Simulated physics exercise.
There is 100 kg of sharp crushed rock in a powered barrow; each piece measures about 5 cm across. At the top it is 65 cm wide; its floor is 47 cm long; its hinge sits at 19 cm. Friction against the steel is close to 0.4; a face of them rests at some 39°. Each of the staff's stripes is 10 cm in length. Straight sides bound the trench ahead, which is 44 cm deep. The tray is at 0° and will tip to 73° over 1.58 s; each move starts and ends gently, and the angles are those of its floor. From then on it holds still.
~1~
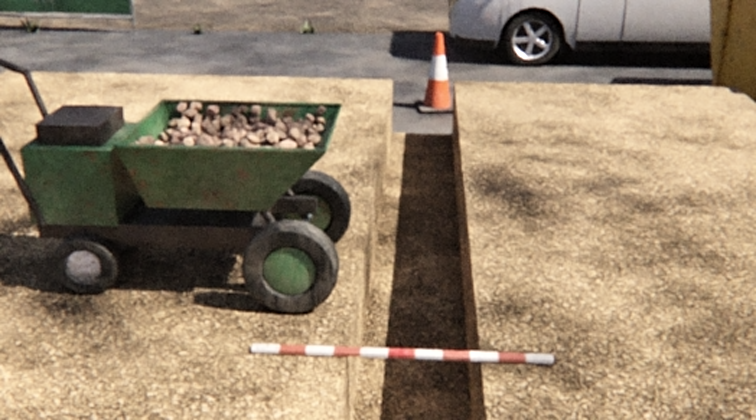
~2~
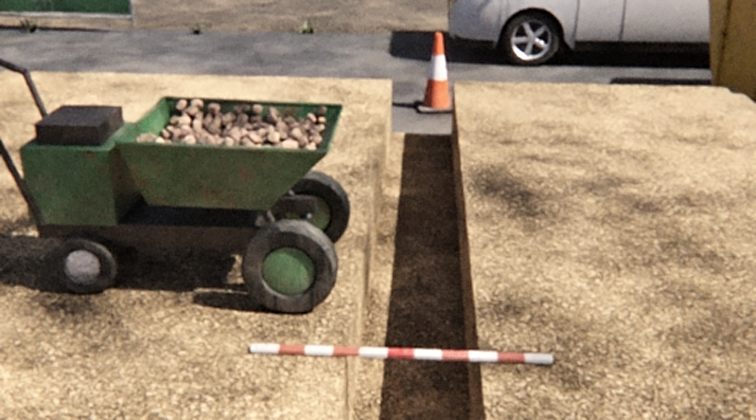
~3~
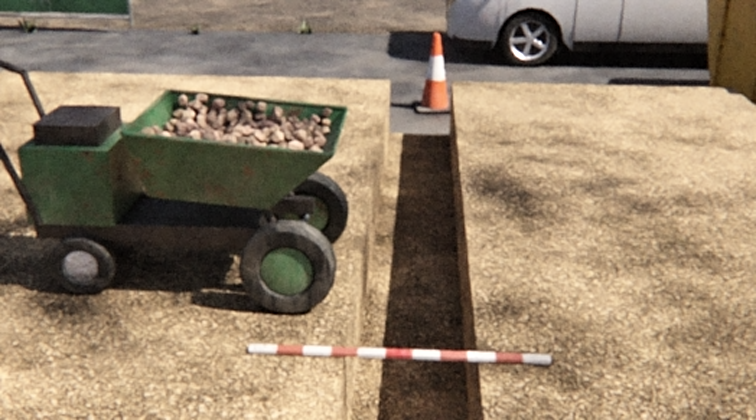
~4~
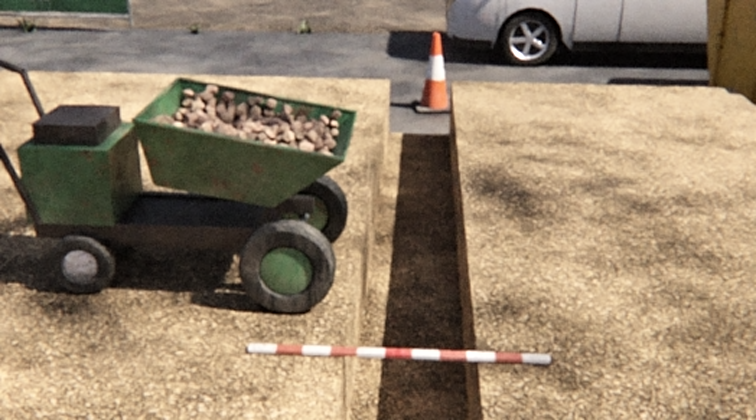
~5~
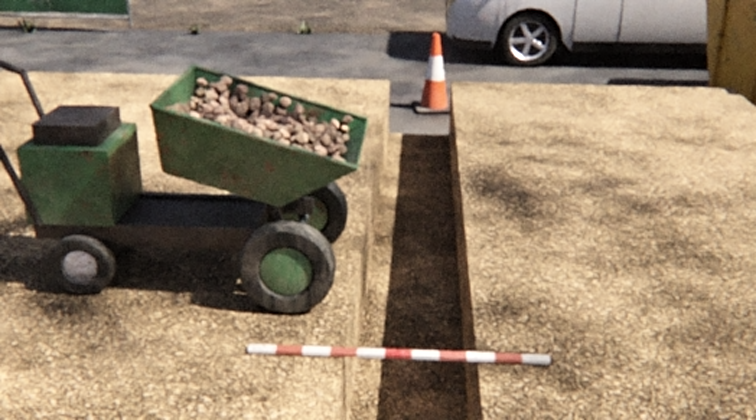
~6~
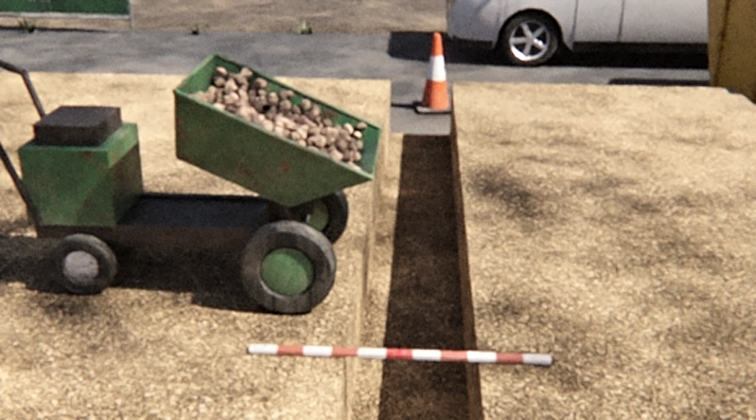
Green powered barrow full of broken stones standing beside a narrow trench, its tray steadily tilting down towards the right.
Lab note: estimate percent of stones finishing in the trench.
Approx. 81 %.
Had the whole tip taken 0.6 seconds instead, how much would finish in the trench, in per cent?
About 50 percent, I'd say.
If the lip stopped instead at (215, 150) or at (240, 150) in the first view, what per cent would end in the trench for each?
Near 90 then near 100 percent.
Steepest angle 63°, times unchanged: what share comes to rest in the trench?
In that case some 65 per cent.
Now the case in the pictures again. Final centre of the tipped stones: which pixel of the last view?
In the last view, about (445, 355).
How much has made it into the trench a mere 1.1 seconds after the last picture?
At that moment: Approx. 40 %.
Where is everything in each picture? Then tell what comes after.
In the first frame, lip at (325, 152), floor tilted 0°, highest stones at (242, 112).
In the second frame, the tray is at 1°, its lip at (327, 153); the top of the load is at (243, 111).
In the third frame, lip at (333, 156), floor tilted 5°, highest stones at (217, 104).
In the fourth frame, the tray is at 10°, its lip at (344, 160); the top of the load is at (209, 98).
In the fifth frame, lip at (357, 168), floor tilted 16°, highest stones at (215, 88).
In the sixth frame, the tray is at 24°, its lip at (372, 179); the top of the load is at (228, 81).
Then, 0.6 s after the last picture the floor is at 61°, 100 % in the tray; the foremost stones are at (424, 221).
Then, 1.1 s after the last picture the floor is at 73°, 53 % in the tray, 38 % in the trench, 9 % past the trench; the foremost stones are at (514, 293).
Then, 1.4 s after the last picture the floor is at 73°, 18 % in the tray, 62 % in the trench, 20 % past the trench; the foremost stones are at (579, 283).
Then, 3.4 s after the last picture the floor is at 73°, 0 % in the tray, 81 % in the trench, 19 % past the trench; the foremost stones are at (593, 284).
